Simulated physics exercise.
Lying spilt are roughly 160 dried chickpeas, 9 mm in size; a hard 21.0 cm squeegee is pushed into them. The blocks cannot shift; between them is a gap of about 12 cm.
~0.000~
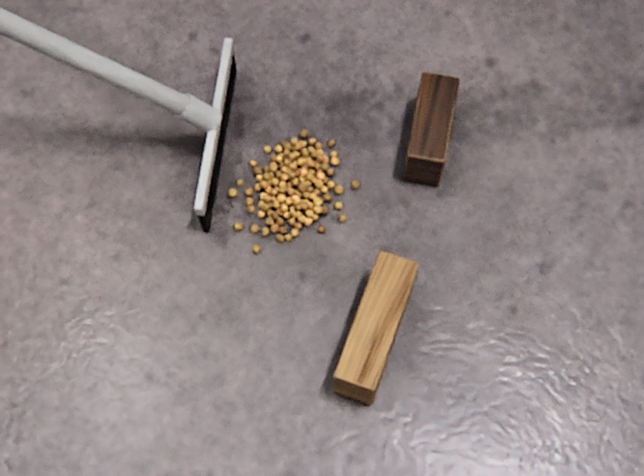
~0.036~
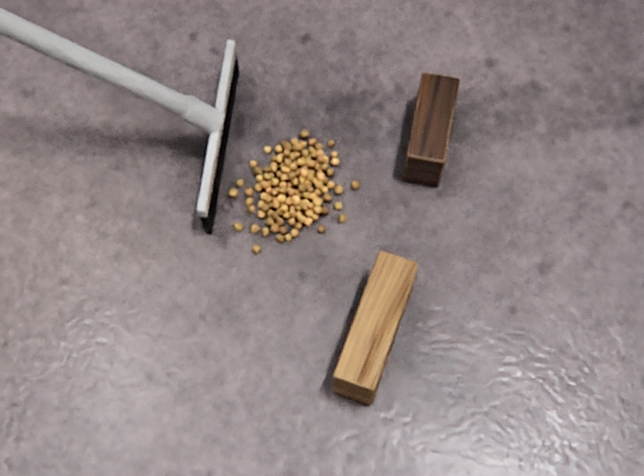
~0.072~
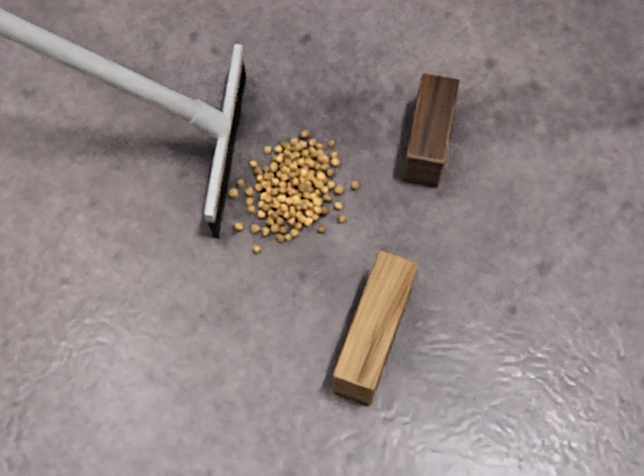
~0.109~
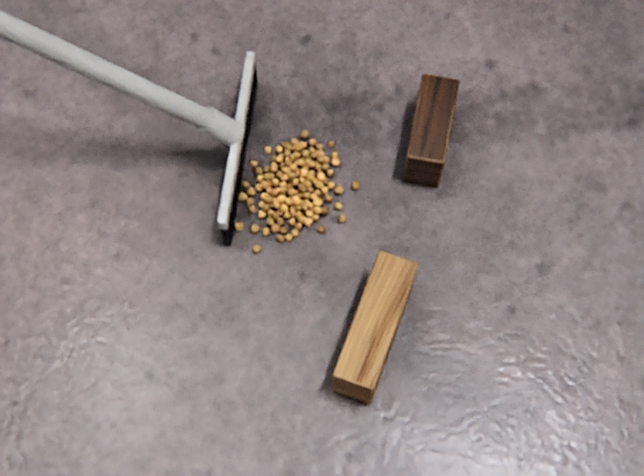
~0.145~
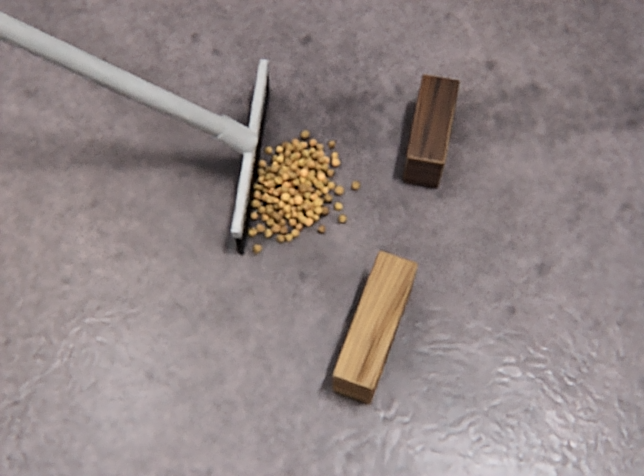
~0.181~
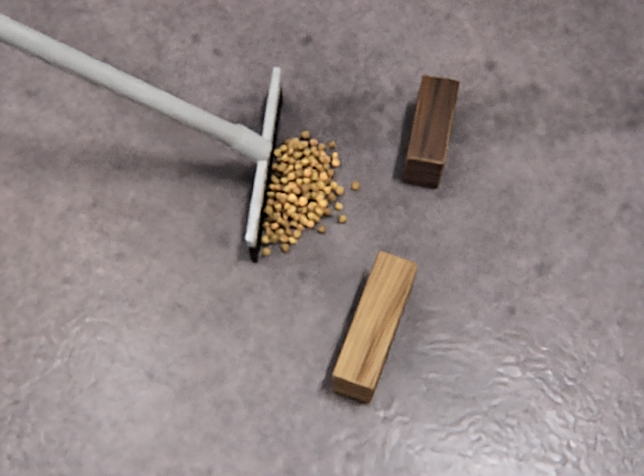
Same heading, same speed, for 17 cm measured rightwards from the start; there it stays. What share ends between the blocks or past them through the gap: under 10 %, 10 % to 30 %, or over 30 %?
Between the blocks or out through the gap you'd find a moderate amount of it.
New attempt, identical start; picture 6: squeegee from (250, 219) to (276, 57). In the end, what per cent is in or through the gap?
Through 25.
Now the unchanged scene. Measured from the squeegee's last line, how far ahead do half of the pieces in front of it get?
About 3 cm.
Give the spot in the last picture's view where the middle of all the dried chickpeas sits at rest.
I'd put it somewhere close to (379, 217).
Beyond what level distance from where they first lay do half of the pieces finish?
I'd guess near 10 cm, give or take.
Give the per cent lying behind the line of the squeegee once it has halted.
Around 0 in a hundred.
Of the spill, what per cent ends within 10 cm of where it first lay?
Roughly 35 per cent.
After 0.35 s, squeegee 15 cm from its start, spill 15 cm wide; held up before the blocks 100 %.
After 0.51 s, squeegee 17 cm from its start, spill 16 cm wide; in or through the gap 15 %, held up before the blocks 85 %.
After 0.66 s, squeegee 17 cm from its start, spill 16 cm wide; in or through the gap 20 %, held up before the blocks 80 %.
At rest (0.9 s), in or through the gap 20 %, round the near block 0 %, round the far block 0 %, held up before the blocks 80 %.
